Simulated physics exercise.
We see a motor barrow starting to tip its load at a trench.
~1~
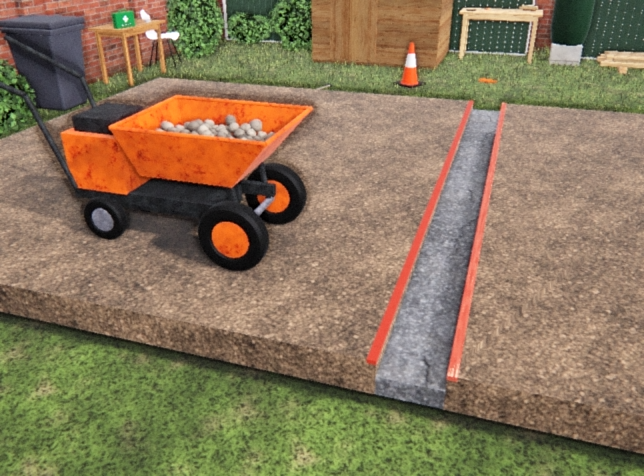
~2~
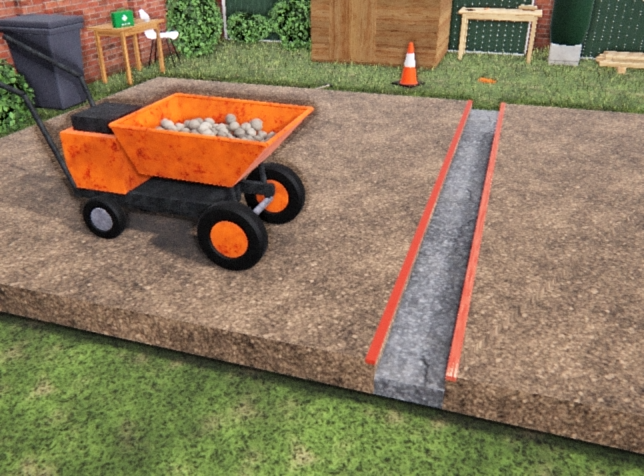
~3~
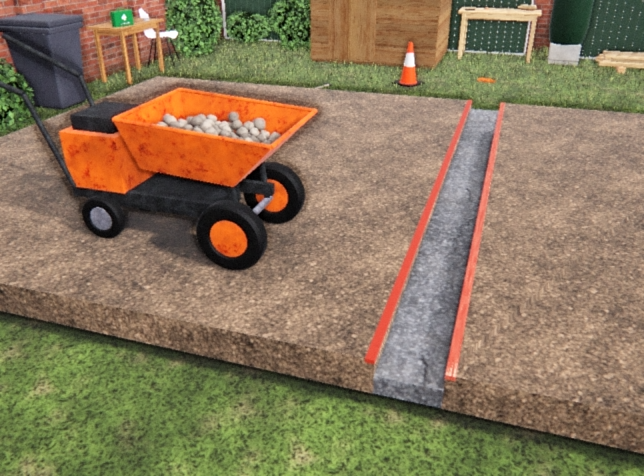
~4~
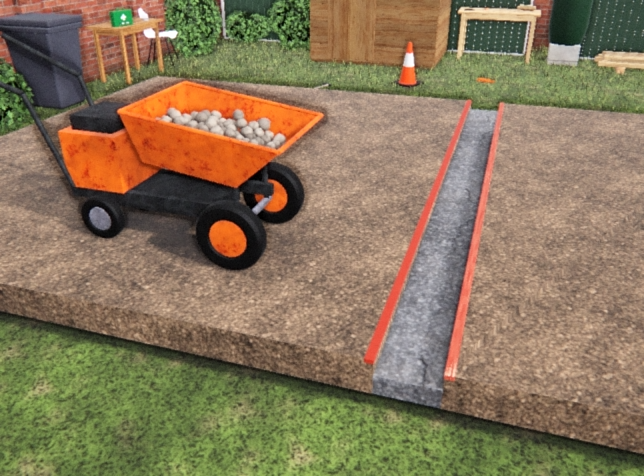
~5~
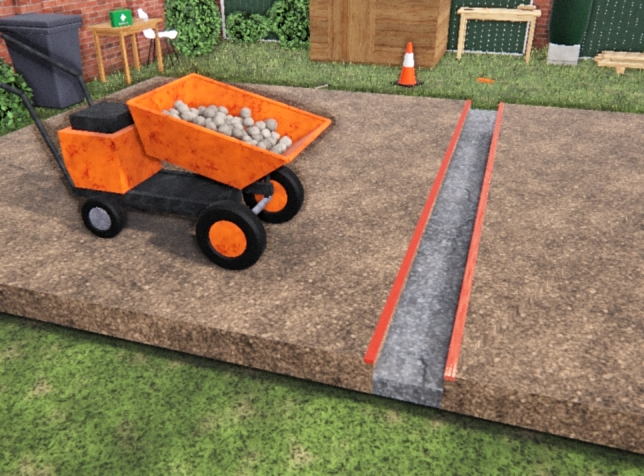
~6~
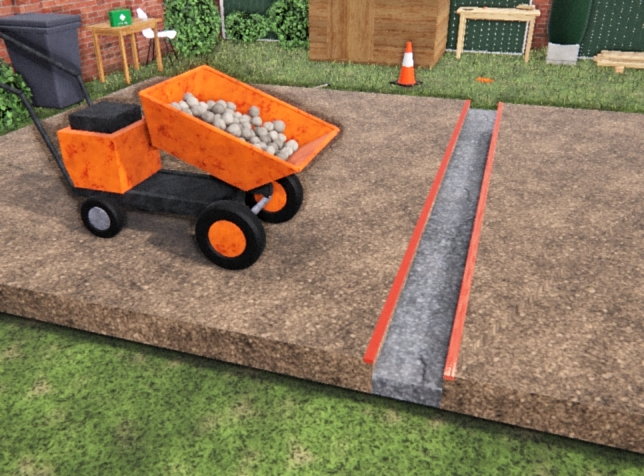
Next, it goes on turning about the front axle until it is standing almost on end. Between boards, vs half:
The trench will hold a lesser part of the load.
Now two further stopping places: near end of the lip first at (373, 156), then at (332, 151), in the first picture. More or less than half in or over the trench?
The first try ends with the lesser portion between the edges, the second with the greater portion.
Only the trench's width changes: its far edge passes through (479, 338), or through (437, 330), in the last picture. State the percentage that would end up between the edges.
Roughly 30 % first, 30 % second.
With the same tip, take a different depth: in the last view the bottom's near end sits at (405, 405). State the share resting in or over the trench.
I'd guess close to 30 percent.
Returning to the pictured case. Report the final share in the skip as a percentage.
Roughly 30 per cent.
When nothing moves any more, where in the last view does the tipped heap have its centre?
(401, 262).
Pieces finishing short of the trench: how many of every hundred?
Roughly 35 percent of the pieces, I think.
Just after the last frame, skip tipped steeply; every one in the skip.
A moment on, skip tipped right over; roughly half in the skip; roughly half short of the trench; about a tenth in or heaped over the trench.
Further on, skip tipped right over; roughly a third in the skip; roughly a third short of the trench; roughly a third in or heaped over the trench.
When it is over, skip tipped right over; roughly a third in the skip; roughly a third short of the trench; roughly a third in or heaped over the trench; not one beyond it.
